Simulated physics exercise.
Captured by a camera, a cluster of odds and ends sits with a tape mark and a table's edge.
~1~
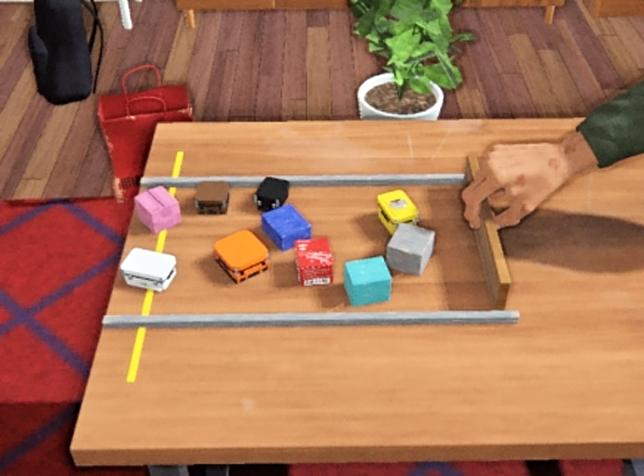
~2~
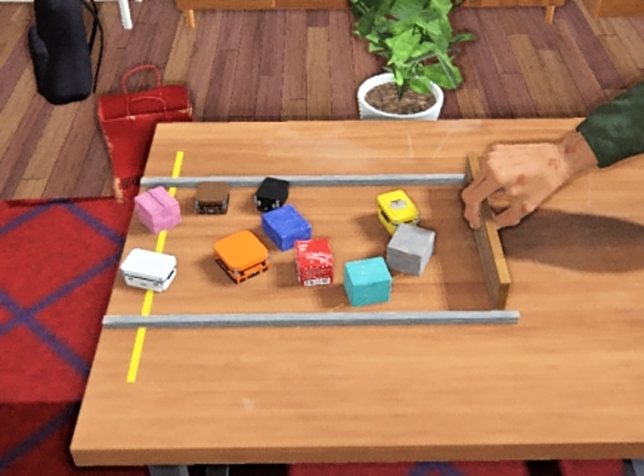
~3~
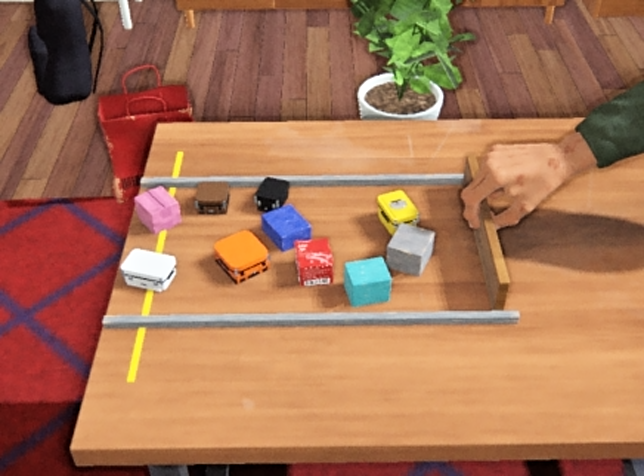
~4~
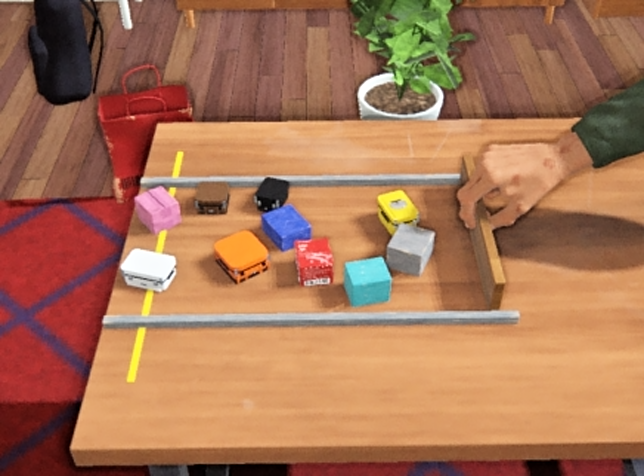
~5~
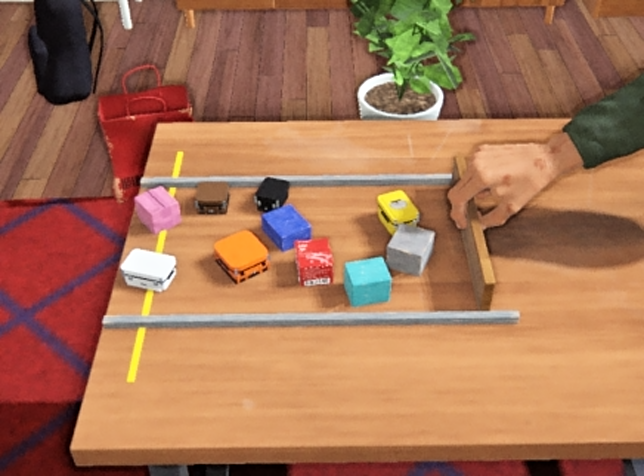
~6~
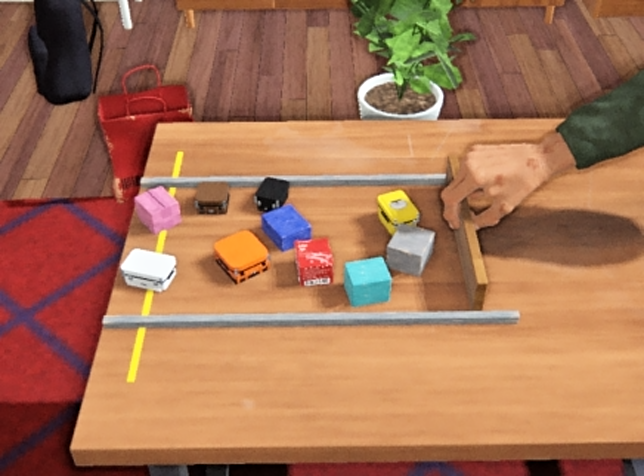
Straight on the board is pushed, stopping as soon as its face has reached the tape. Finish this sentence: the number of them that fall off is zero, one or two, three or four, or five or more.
The number of them that fall off is five or more.
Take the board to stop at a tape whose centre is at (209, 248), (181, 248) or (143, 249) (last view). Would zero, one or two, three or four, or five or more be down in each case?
Taking the three places in turn, it would be 1 or 2; 3 or 4; five or more.
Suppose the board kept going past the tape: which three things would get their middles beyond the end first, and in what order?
The white case goes first, followed by the orange case and then the pink box.
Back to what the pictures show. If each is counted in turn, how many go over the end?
Taken together, the number is 6.
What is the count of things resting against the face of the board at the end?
4 of them.
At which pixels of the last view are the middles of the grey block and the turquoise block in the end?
The first near (136, 258), the second near (128, 283).
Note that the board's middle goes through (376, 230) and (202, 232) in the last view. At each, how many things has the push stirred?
Up to then 3, and up to the other point 10.
Soon after, none off yet; pink box at rest near (158, 210); white case at rest near (150, 271); brown case at rest near (213, 199).
At rest, the number that fall off is five or more; fallen, red box, blue block, orange case, brown case, white case and pink box.
